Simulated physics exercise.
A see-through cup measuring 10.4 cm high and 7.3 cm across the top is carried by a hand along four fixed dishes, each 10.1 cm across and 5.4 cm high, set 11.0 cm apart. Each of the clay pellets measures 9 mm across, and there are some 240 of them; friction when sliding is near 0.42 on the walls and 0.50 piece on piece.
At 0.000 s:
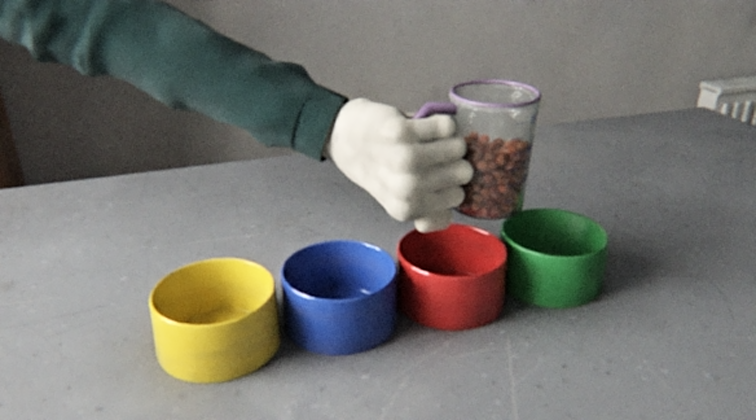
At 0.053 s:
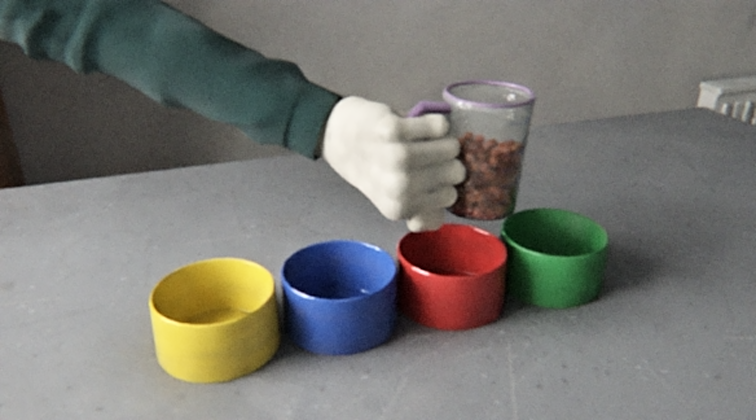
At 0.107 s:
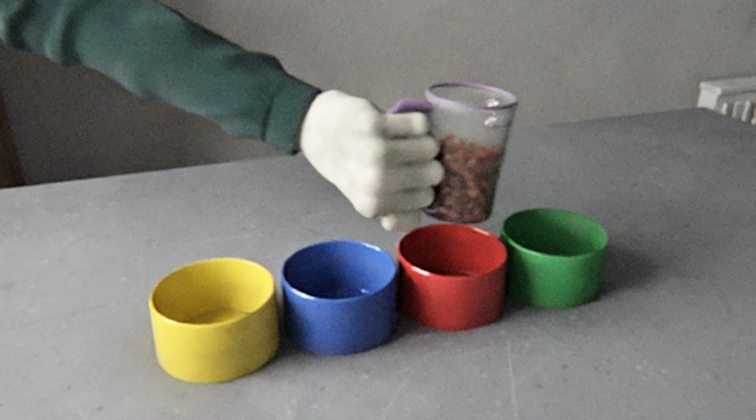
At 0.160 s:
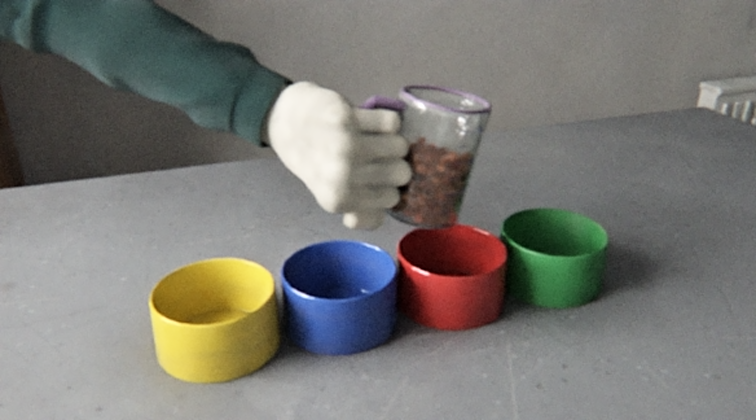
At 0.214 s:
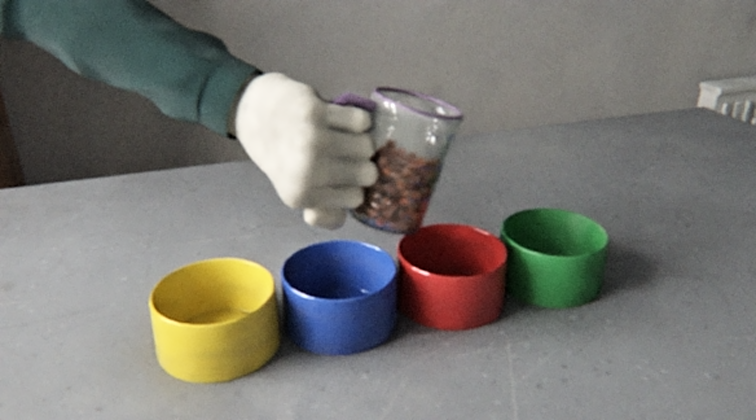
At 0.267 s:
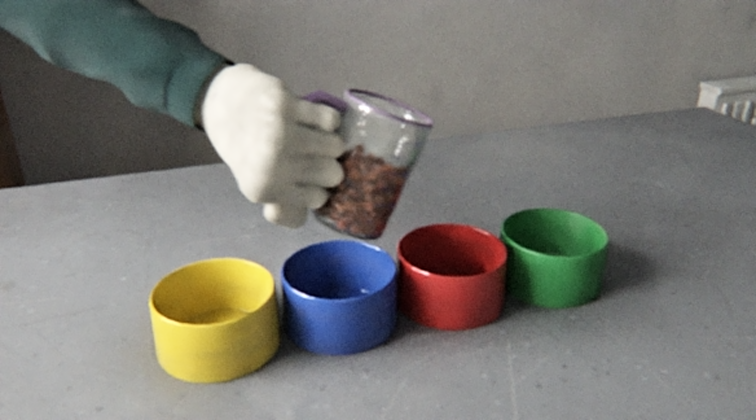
A white-gloved hand in a dark green sleeve carries a clear, purple-rimmed cup of reddish-brown pieces leftward above a row of green, red, blue and yellow dishes, tilting it gradually to the right while the pieces stay inside.
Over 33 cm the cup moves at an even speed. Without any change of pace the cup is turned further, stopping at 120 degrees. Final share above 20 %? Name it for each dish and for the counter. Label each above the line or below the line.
Red dish: Below the line; blue dish: Below the line; green dish: Below the line; yellow dish: Above the line; counter: Below the line.
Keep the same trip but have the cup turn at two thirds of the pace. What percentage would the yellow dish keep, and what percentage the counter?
Yellow 100; counter 0.
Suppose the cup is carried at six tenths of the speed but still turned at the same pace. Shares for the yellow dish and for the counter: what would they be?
Yellow: 100; counter: 0.
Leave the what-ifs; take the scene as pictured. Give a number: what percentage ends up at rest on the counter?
Some 0 per cent.
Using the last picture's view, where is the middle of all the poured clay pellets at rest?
At about (217, 322).
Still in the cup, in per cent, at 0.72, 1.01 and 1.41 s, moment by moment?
Going in order, it reads 100, then 100, and finally 30 per cent.
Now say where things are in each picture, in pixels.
The first frame shows cup at (490, 150), tilt 0 degrees, lip at (533, 89), moved 0.0 cm; middle of the pieces at (484, 170); green dish at (554, 232); red dish at (452, 249); blue dish at (339, 269); yellow dish at (213, 290).
The second frame shows cup at (484, 151), tilt 1 degrees, lip at (527, 91), moved 0.6 cm; middle of the pieces at (477, 171).
The third frame shows cup at (463, 154), tilt 5 degrees, lip at (510, 95), moved 2.6 cm; middle of the pieces at (455, 173).
The fourth frame shows cup at (433, 157), tilt 10 degrees, lip at (484, 103), moved 5.5 cm; middle of the pieces at (424, 177).
The fifth frame shows cup at (401, 162), tilt 16 degrees, lip at (457, 111), moved 8.5 cm; middle of the pieces at (390, 181).
The sixth frame shows cup at (368, 166), tilt 22 degrees, lip at (428, 120), moved 11.4 cm; middle of the pieces at (355, 185); green dish at (554, 232); red dish at (452, 249); blue dish at (339, 269); yellow dish at (213, 290). The cup turns about 105 degrees a second and travels 55 cm a second.
Then, at 0.72 s, tilt 69 degrees; cup holds 100 %.
Then, at 1.01 s, tilt 100 degrees; cup holds 100 %.
After 1.41 s, tilt 120 degrees; cup holds 30 %, yellow 70 %.
In the end, at 2.1 s, red 0 %, blue 0 %, green 0 %, yellow 100 %, counter 0 %.
